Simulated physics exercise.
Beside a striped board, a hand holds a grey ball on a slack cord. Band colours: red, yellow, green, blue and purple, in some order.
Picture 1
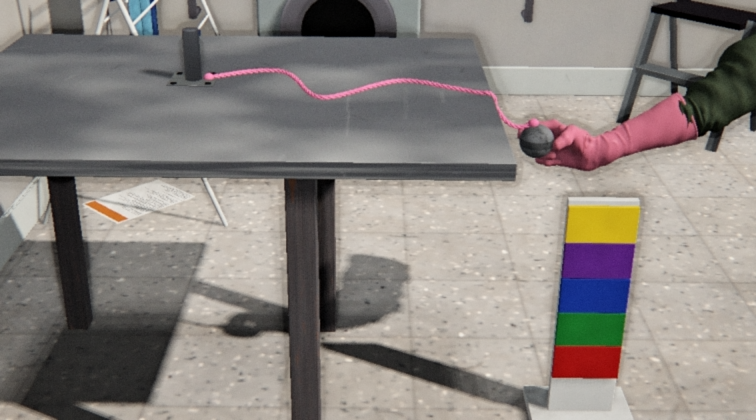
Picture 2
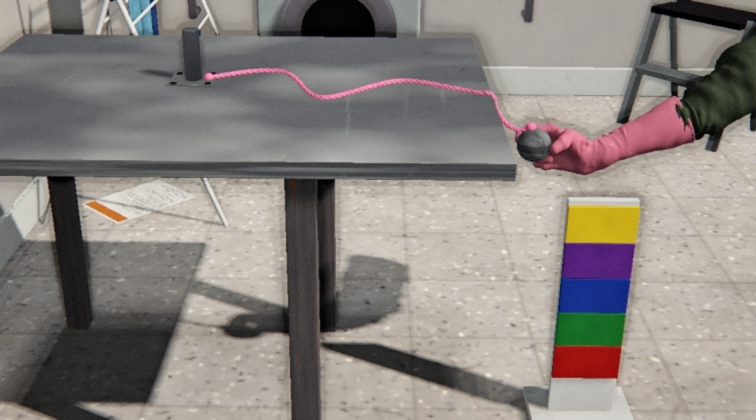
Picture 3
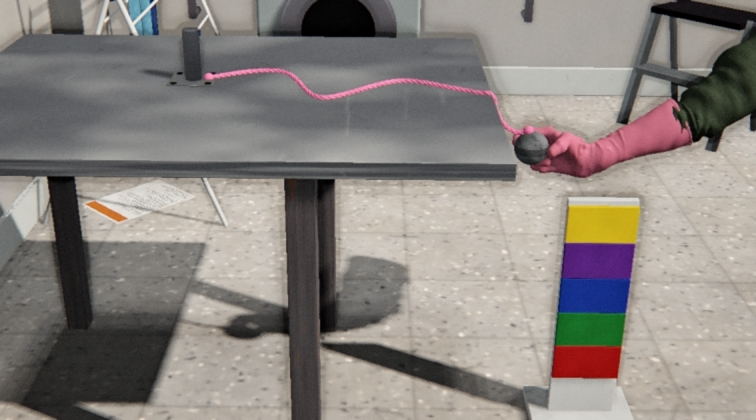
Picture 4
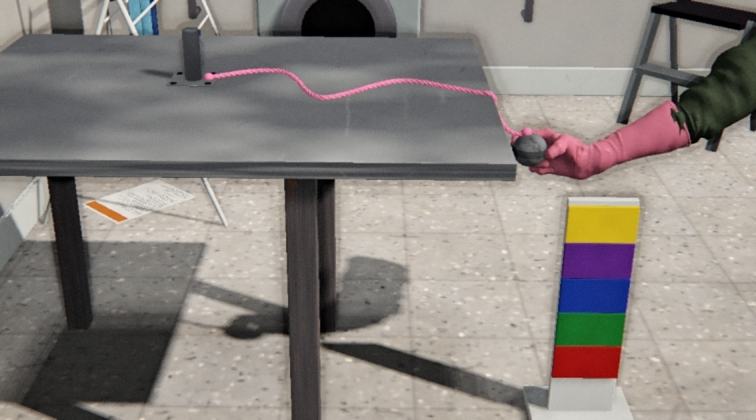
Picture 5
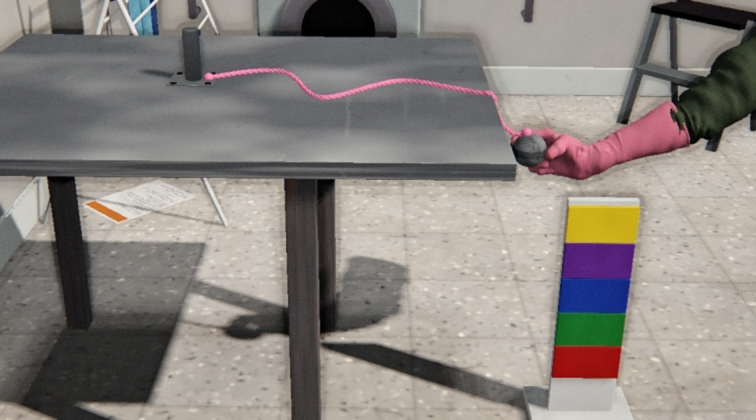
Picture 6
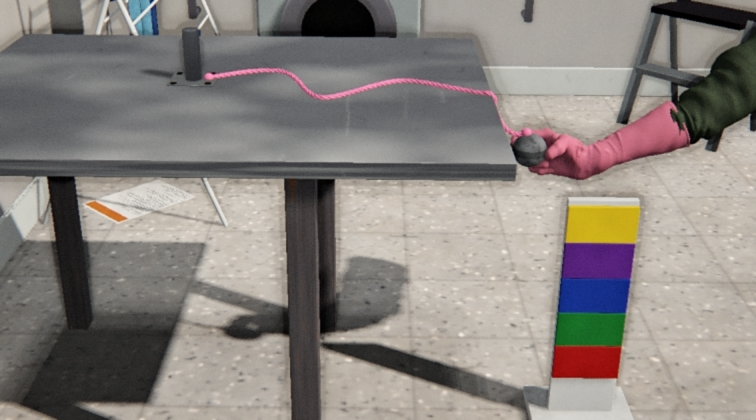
At the start, a pink-gloved hand holds a grey ball just off the right edge of a dark table, with a slack pink cord trailing across the top beside a striped colour board. The hand and ball shift very slightly left and down, then stay almost still.
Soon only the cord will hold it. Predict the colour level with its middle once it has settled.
I would say purple.
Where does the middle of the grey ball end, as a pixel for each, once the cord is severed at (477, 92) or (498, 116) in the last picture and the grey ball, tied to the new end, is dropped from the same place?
Case by case: Roughly (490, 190), then roughly (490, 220).
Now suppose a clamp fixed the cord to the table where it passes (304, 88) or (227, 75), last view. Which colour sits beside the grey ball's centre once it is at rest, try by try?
One after the other, yellow; purple.
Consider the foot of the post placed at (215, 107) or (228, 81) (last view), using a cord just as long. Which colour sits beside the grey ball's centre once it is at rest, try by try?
Try by try: Blue; blue.
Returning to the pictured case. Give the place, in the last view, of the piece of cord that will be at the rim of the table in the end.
Around (411, 81).
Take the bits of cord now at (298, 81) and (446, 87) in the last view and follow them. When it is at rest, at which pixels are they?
You'll find the first mark at (325, 84) and the second mark at (492, 138).
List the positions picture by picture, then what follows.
Grey ball (537, 141); yellow (603, 226); purple (599, 262); blue (594, 297); green (591, 331); red (587, 363), in the first frame.
Grey ball (534, 145); cord through (240, 73) (296, 79) (338, 96) (398, 81) (470, 91), in the second frame.
Grey ball (531, 148), in the third frame.
Grey ball (530, 150); cord through (240, 73) (296, 79) (338, 96) (398, 81) (470, 91), in the fourth frame.
Grey ball (530, 150), in the fifth frame.
Grey ball (530, 150); cord through (240, 73) (296, 79) (338, 96) (398, 81) (470, 91), in the sixth frame.
Soon after, ball near (503, 252); level with purple.
Then, ball near (471, 254); level with purple.
At rest, ball near (486, 256); level with purple. The cord holds its middle at purple.
